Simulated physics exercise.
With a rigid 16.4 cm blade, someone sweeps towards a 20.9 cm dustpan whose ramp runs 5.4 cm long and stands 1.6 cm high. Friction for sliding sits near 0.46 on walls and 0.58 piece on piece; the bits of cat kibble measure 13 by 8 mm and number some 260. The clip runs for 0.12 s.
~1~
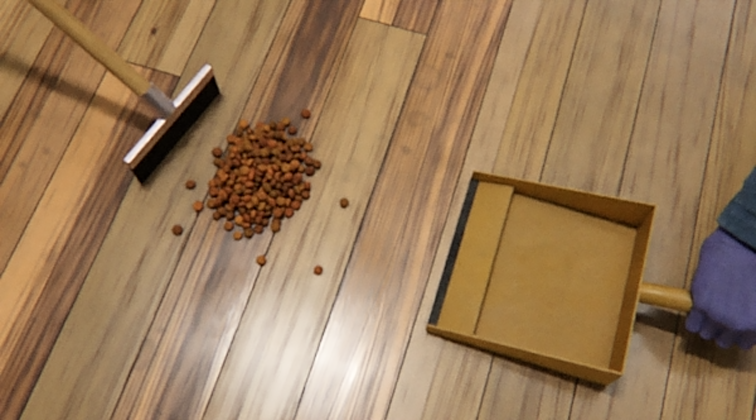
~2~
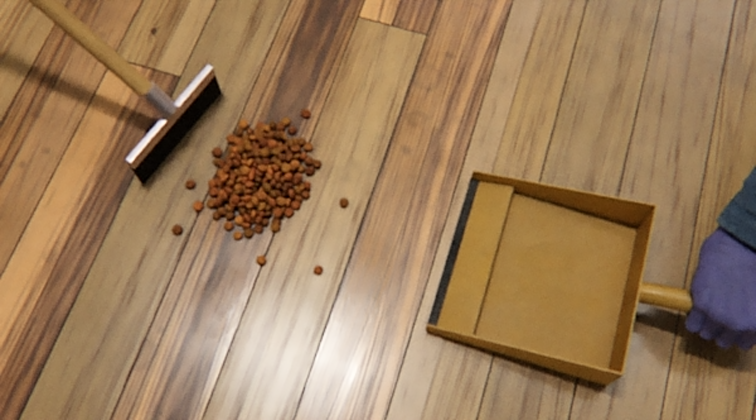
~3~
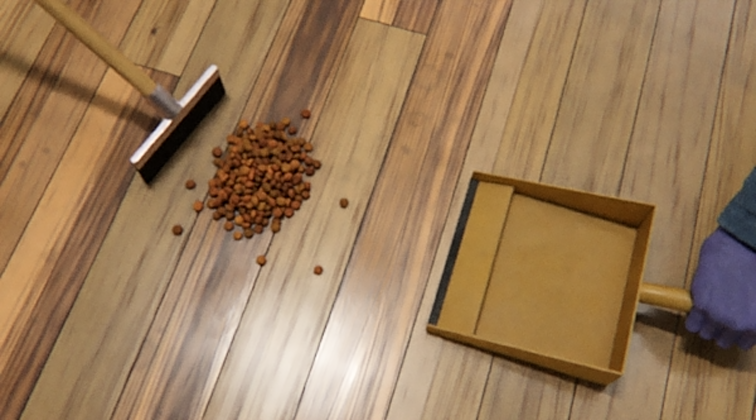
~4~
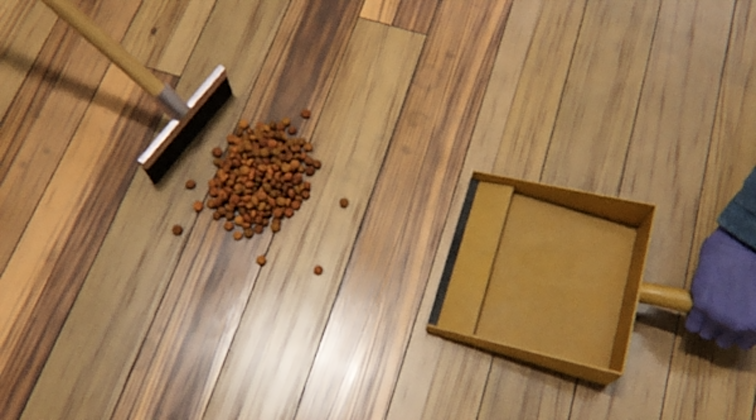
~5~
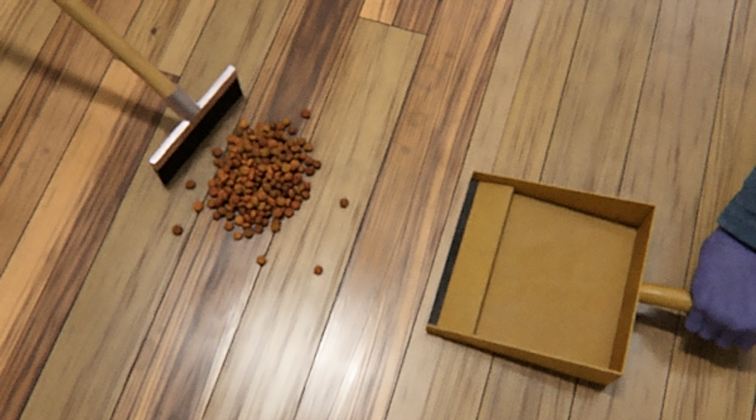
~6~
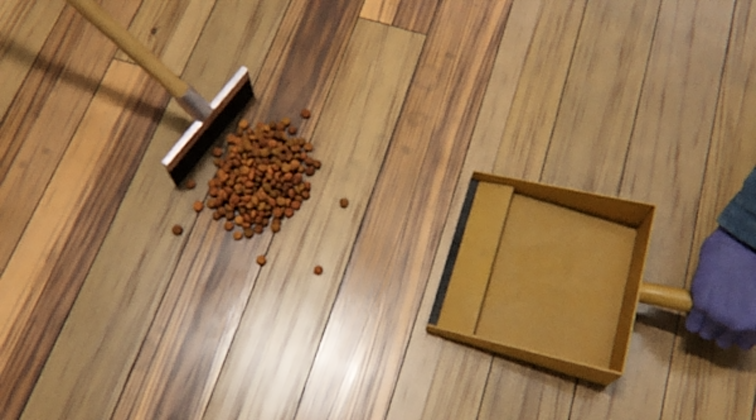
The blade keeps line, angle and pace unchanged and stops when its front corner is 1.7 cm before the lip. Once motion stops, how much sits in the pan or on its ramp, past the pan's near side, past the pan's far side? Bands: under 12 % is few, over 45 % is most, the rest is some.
Pan: Few; near side: Few; far side: Some.
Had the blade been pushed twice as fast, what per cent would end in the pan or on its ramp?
Share: Close to 20 %.
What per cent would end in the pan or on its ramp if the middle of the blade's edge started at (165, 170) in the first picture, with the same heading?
Estimate: ~ 10 %.
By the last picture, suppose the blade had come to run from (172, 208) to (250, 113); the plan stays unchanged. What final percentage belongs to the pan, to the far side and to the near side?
You'd see pan at 20, far at 5 and near at 40.
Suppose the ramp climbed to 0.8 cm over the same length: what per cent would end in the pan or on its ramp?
Estimate: About 5 in a hundred.
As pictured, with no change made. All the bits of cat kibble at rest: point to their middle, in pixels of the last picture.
Approximately (370, 222) in the last picture.
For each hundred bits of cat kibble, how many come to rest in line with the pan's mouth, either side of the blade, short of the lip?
Some 80 per cent end up there.
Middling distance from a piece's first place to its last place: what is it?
Median shift: Approx. 14 cm.
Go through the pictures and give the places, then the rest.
The first frame shows blade from (131, 163) to (209, 73), moved 0.0 cm, 0 of the pieces shifted so far; middle of the pieces at (260, 173); pan at (551, 281).
The second frame shows blade from (132, 163) to (211, 73), moved 0.2 cm, 0 of the pieces shifted so far; middle of the pieces at (260, 173).
The third frame shows blade from (137, 164) to (215, 73), moved 0.8 cm, 0 of the pieces shifted so far; middle of the pieces at (260, 173).
The fourth frame shows blade from (145, 164) to (222, 73), moved 1.7 cm, 0 of the pieces shifted so far; middle of the pieces at (260, 173).
The fifth frame shows blade from (155, 165) to (233, 74), moved 3.1 cm, 0 of the pieces shifted so far; middle of the pieces at (260, 173).
The sixth frame shows blade from (168, 165) to (245, 75), moved 4.7 cm, 0 of the pieces shifted so far; middle of the pieces at (260, 173); pan at (551, 281).
Then, 0.23 s after the last picture, middle of the blade 19 cm from the lip; 0 % over the lip, far side 5 %, near side 0 %.
Then, 0.38 s after the last picture, middle of the blade 9 cm from the lip; 0 % over the lip, far side 15 %, near side 0 %.
Then, 0.66 s after the last picture, middle of the blade 4 cm from the lip; 0 % over the lip, far side 15 %, near side 0 %.
In the end, pan 0 %, near side 0 %, far side 15 %, in front of the lip or behind the blade 80 %.
